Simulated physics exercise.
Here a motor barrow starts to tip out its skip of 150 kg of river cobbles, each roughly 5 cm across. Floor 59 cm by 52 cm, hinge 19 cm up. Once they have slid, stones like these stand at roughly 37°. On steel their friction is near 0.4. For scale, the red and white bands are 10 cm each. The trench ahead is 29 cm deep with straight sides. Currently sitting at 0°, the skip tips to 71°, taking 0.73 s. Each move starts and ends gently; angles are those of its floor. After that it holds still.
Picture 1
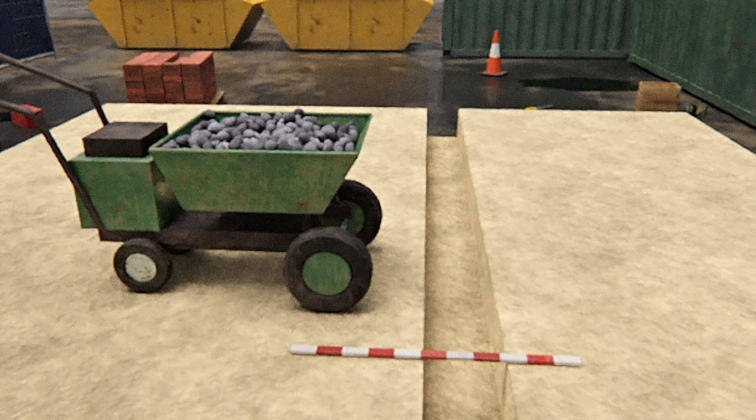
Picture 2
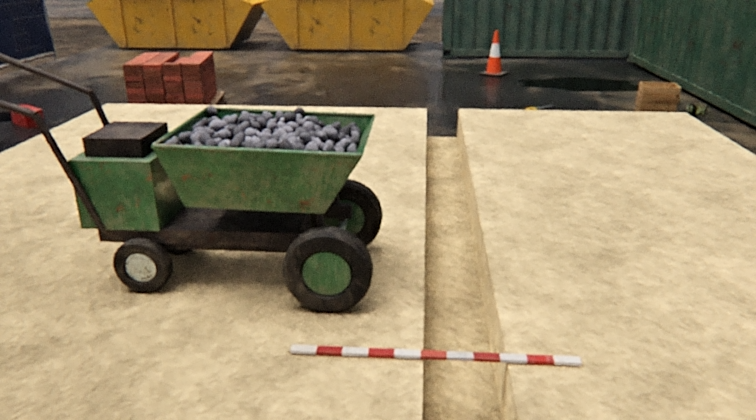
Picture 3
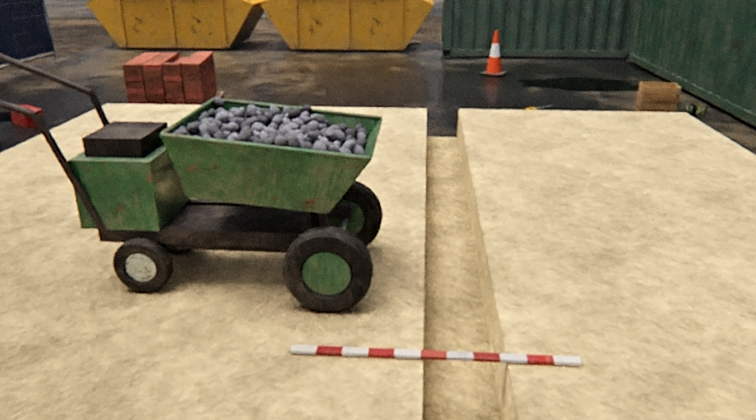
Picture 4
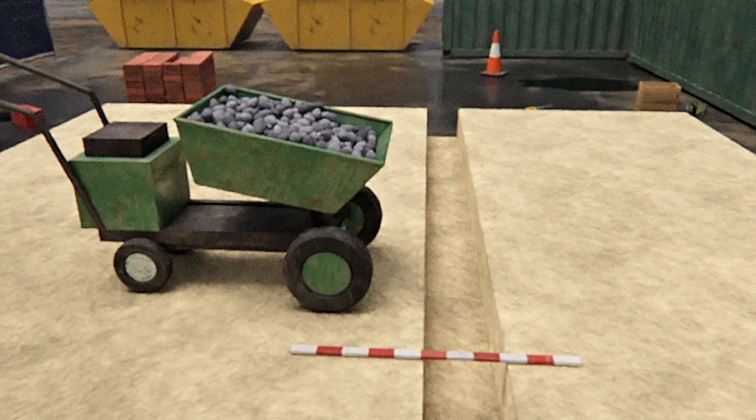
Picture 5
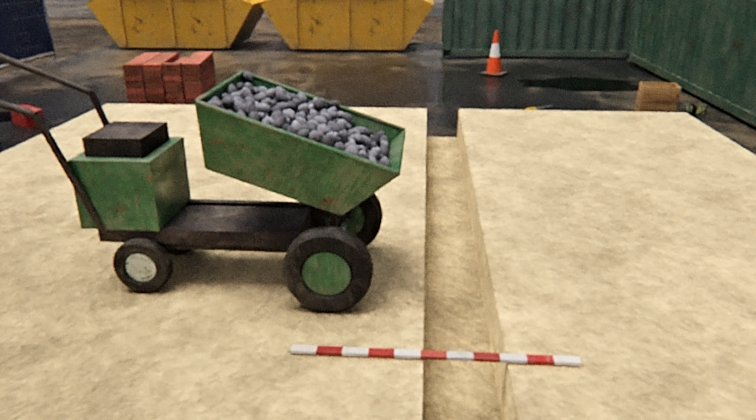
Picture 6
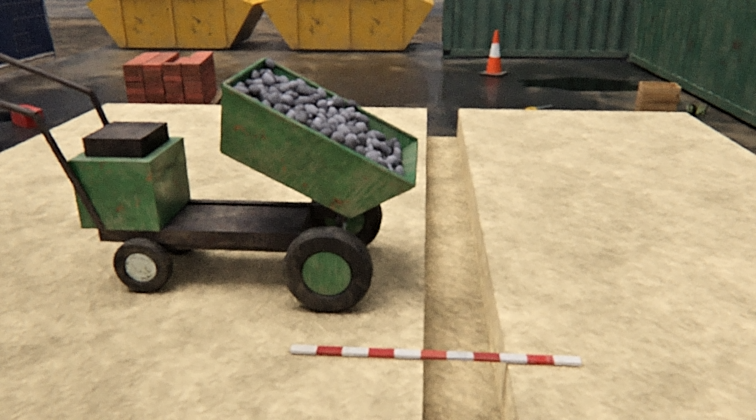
The footage shows a green motor barrow loaded with grey cobbles standing left of a narrow trench, behind a red and white banded pole, as its skip tilts steadily toward the right, its rear end rising above the chassis.
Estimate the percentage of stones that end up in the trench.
Roughly 48 per cent.
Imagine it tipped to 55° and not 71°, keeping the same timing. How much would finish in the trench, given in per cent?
Then roughly 20 percent.
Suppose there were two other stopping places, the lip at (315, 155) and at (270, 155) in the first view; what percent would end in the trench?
It'd be around 80 per cent and after that around 75 per cent.
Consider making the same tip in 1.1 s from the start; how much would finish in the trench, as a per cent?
It would be near 55 percent.
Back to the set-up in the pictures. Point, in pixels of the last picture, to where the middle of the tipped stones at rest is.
At about pixel (506, 279) in the last view.
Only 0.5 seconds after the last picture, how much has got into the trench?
By that moment, roughly 10 per cent of the load.
Then, 0.2 s after the last picture the floor is at 60°, 100 % in the skip; the foremost stones are at (450, 214).
Then, 0.5 s after the last picture the floor is at 71°, 66 % in the skip, 12 % in the trench, 22 % past the trench; the foremost stones are at (546, 284).
Then, 0.9 s after the last picture the floor is at 71°, 25 % in the skip, 23 % in the trench, 53 % past the trench; the foremost stones are at (704, 280).
Then, 2.8 s after the last picture the floor is at 71°, 0 % in the skip, 48 % in the trench, 52 % past the trench; the foremost stones are past the picture's edge.
